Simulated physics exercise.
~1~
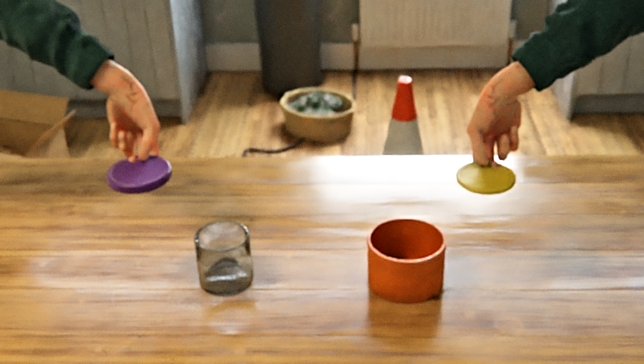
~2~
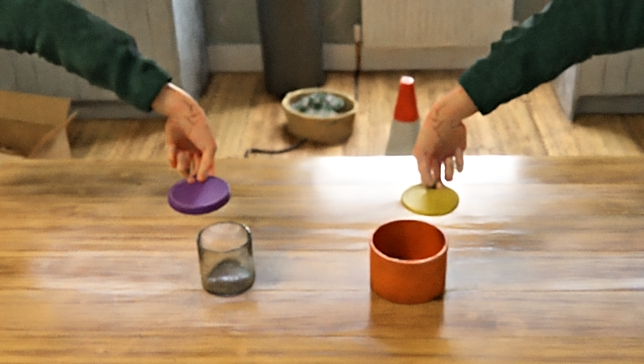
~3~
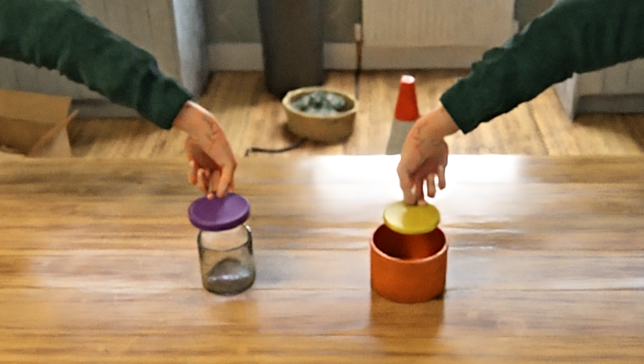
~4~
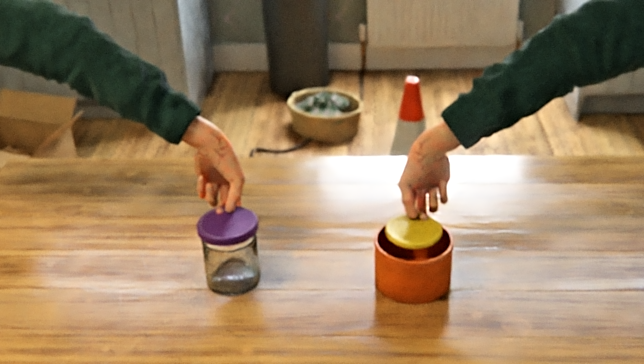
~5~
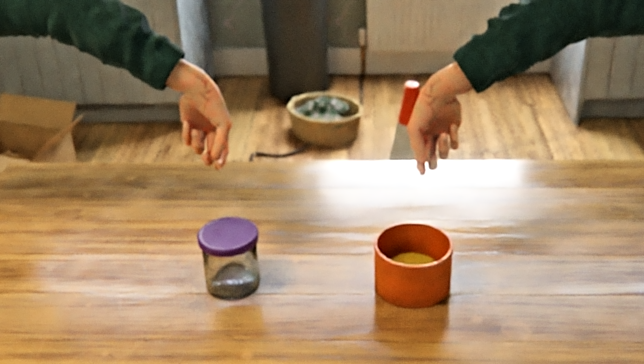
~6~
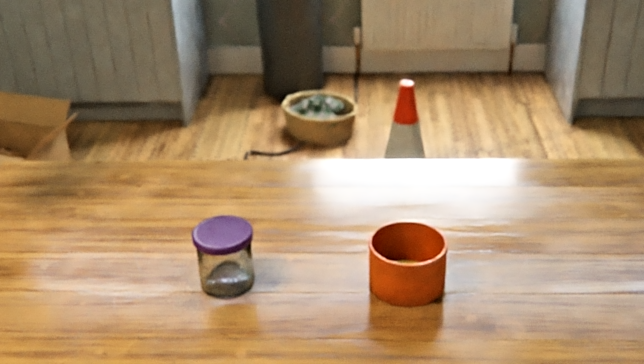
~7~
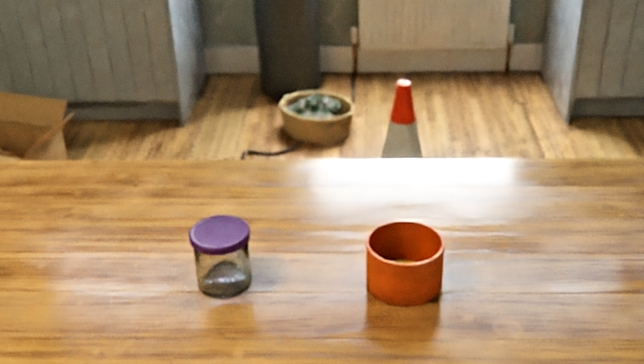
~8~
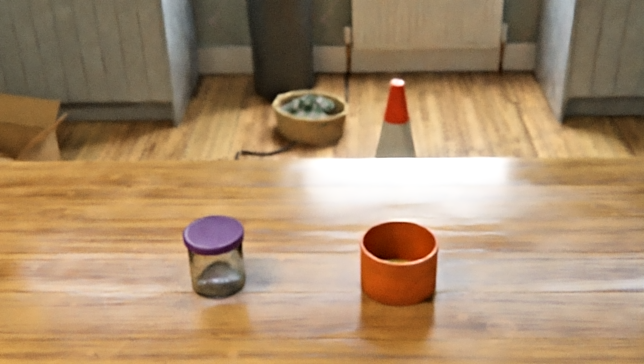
Two hands lowered a purple lid onto a small glass and a yellow disc into the mouth of an orange jar, then let go and drew away, leaving the lid resting on the glass rim while the disc dropped down inside the jar.
